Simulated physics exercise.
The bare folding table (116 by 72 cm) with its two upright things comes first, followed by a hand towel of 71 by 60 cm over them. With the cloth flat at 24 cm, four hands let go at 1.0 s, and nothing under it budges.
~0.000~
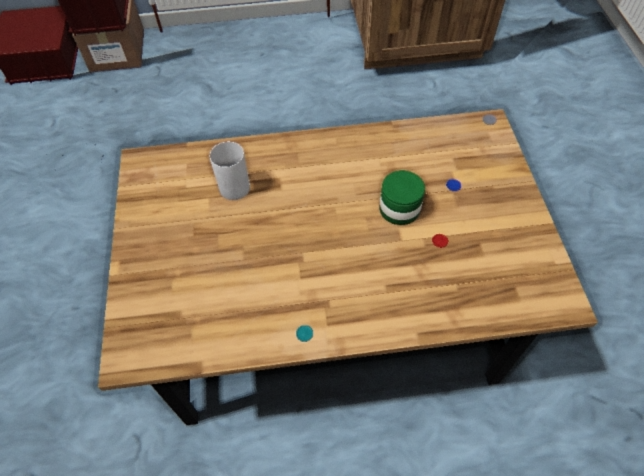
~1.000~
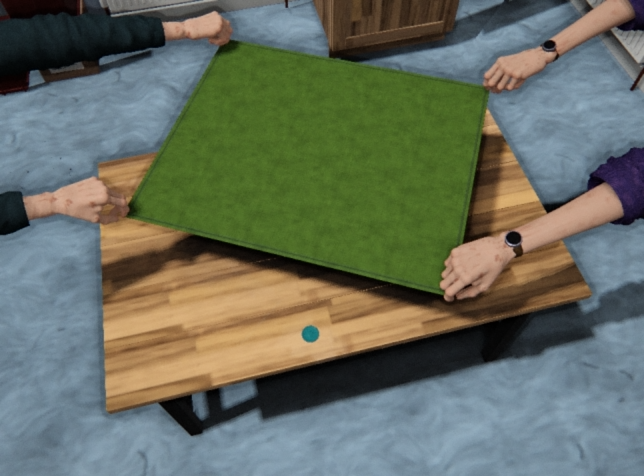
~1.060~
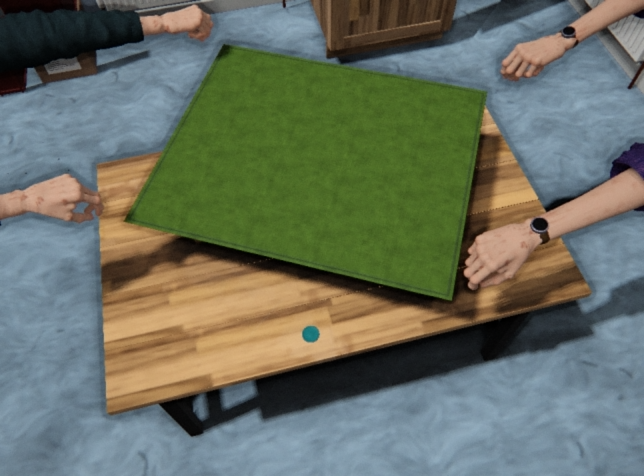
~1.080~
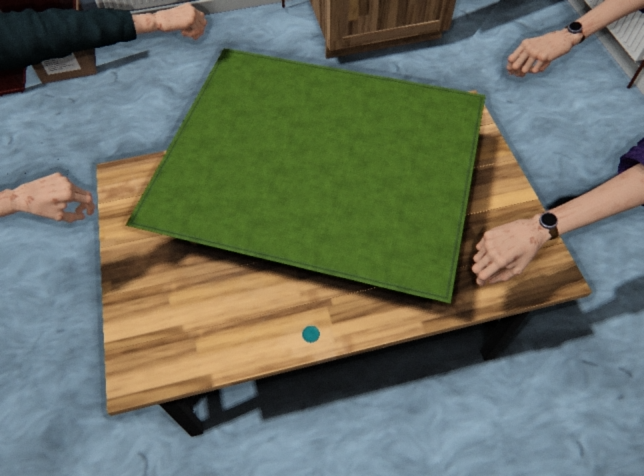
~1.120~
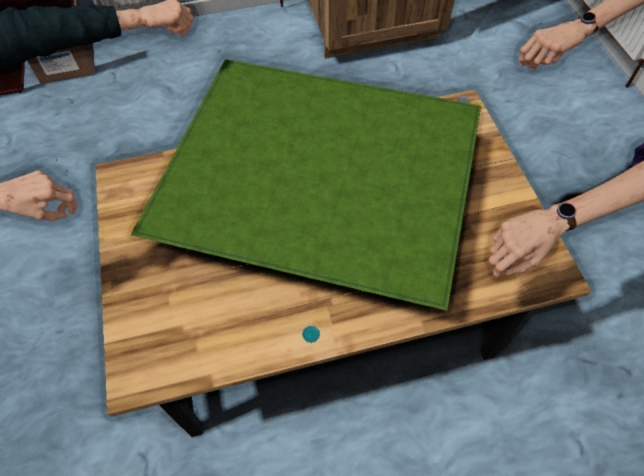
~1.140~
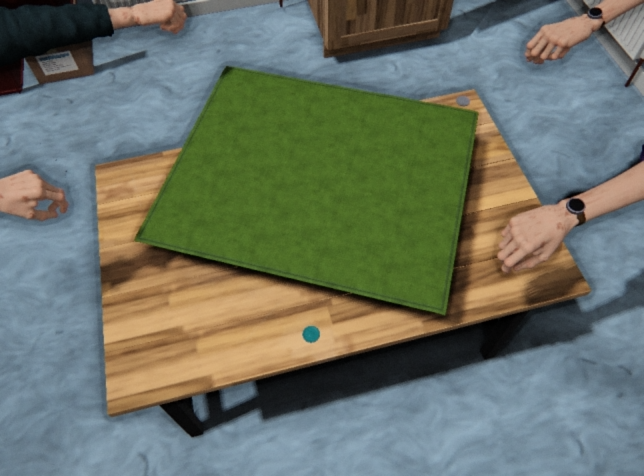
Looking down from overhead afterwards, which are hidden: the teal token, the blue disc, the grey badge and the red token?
The teal token stays uncovered, the blue disc ends under the cloth, the grey badge still shows, the red token ends under the cloth.
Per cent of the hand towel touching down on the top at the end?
Roughly 35 % of it.
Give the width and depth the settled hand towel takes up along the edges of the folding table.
It spans close to 82 centimetres sideways and close to 78 centimetres in depth.
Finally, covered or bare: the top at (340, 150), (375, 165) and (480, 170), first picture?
First spot shrouded, second shrouded, third clear.
After 1.3 s, 30 % of it is down, spanning 80 by 73 cm, above blue disc, red token.
After 1.5 s, 30 % of it is down, spanning 83 by 80 cm, above blue disc, red token.
After 1.7 s, 35 % of it is down, spanning 82 by 79 cm, above blue disc, red token.
After 1.9 s, 35 % of it is down, spanning 82 by 78 cm, above blue disc, red token.
After 2.7 s, 35 % of it is down, spanning 82 by 78 cm, above blue disc, red token.
